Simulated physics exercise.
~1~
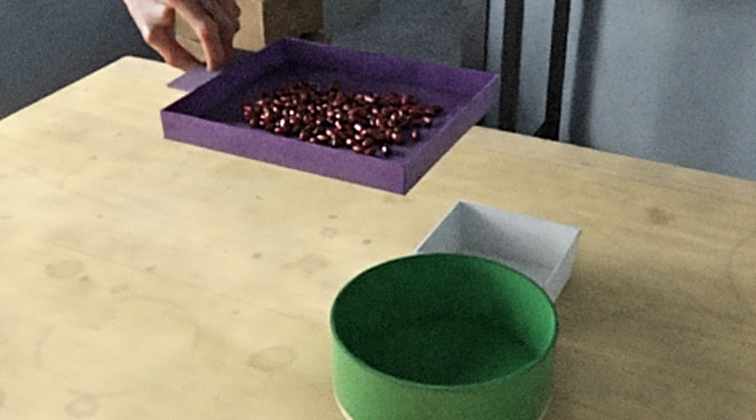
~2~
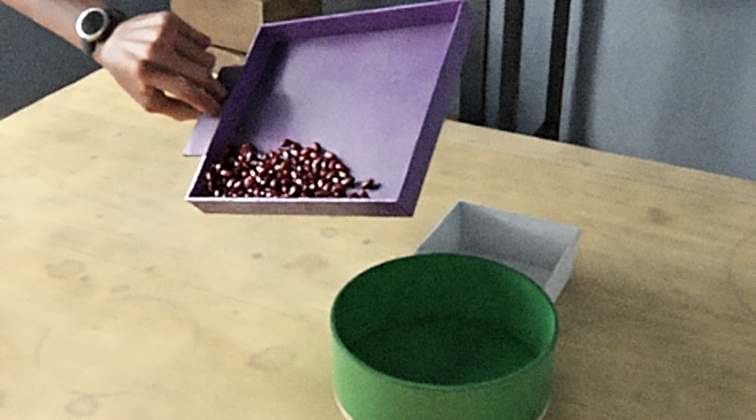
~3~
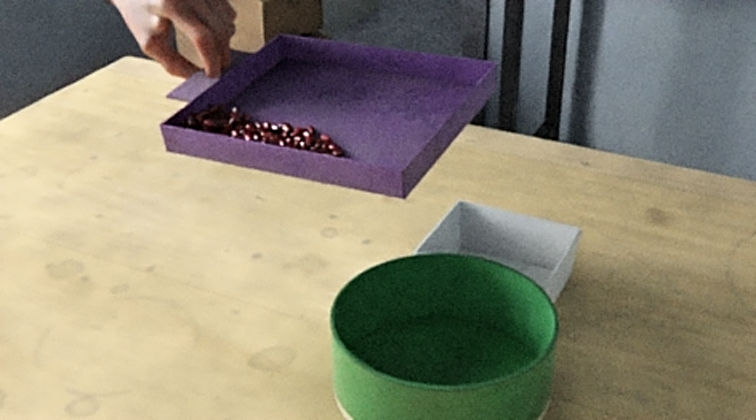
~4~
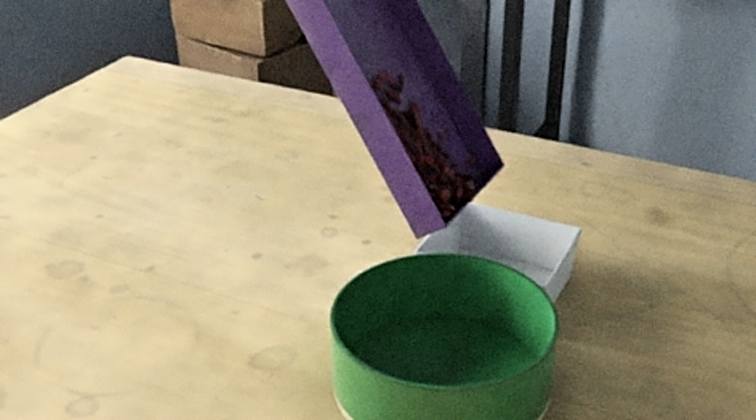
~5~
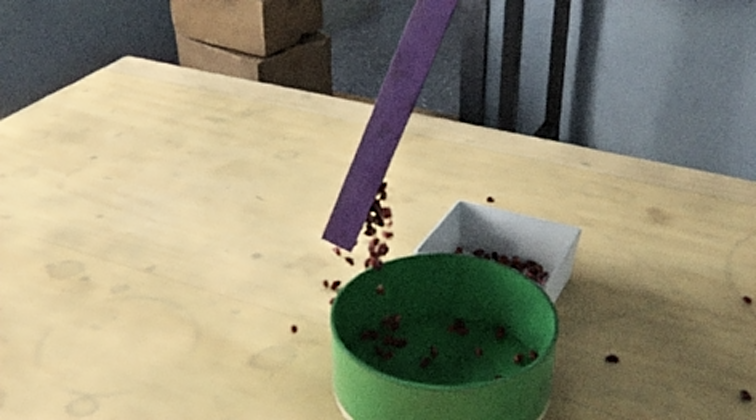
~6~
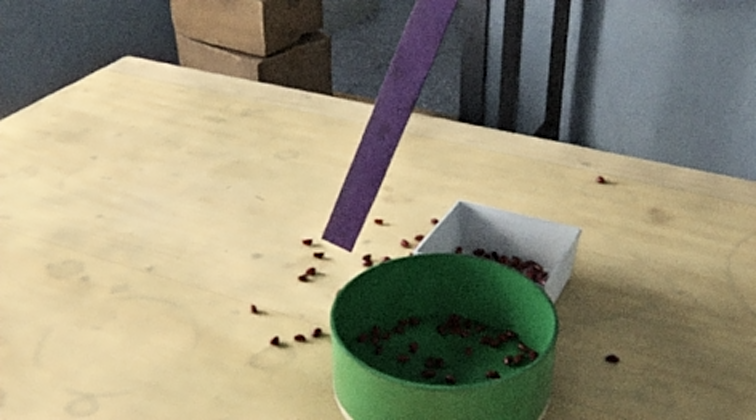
At first, a hand holds a shallow purple tray of dark red beans level above a wooden table, with a green pot and a small white tin standing below. The tray tips, and the beans slide together along its near left edge. It comes back level, the beans still bunched on that side. Then it shifts and tilts steeply down to the right, sending beans toward its lower end. As it tips further, beans spill into the tin and the pot, while others scatter across the table. Finally, the tray stays steeply tilted, with beans in both containers and strewn around them.
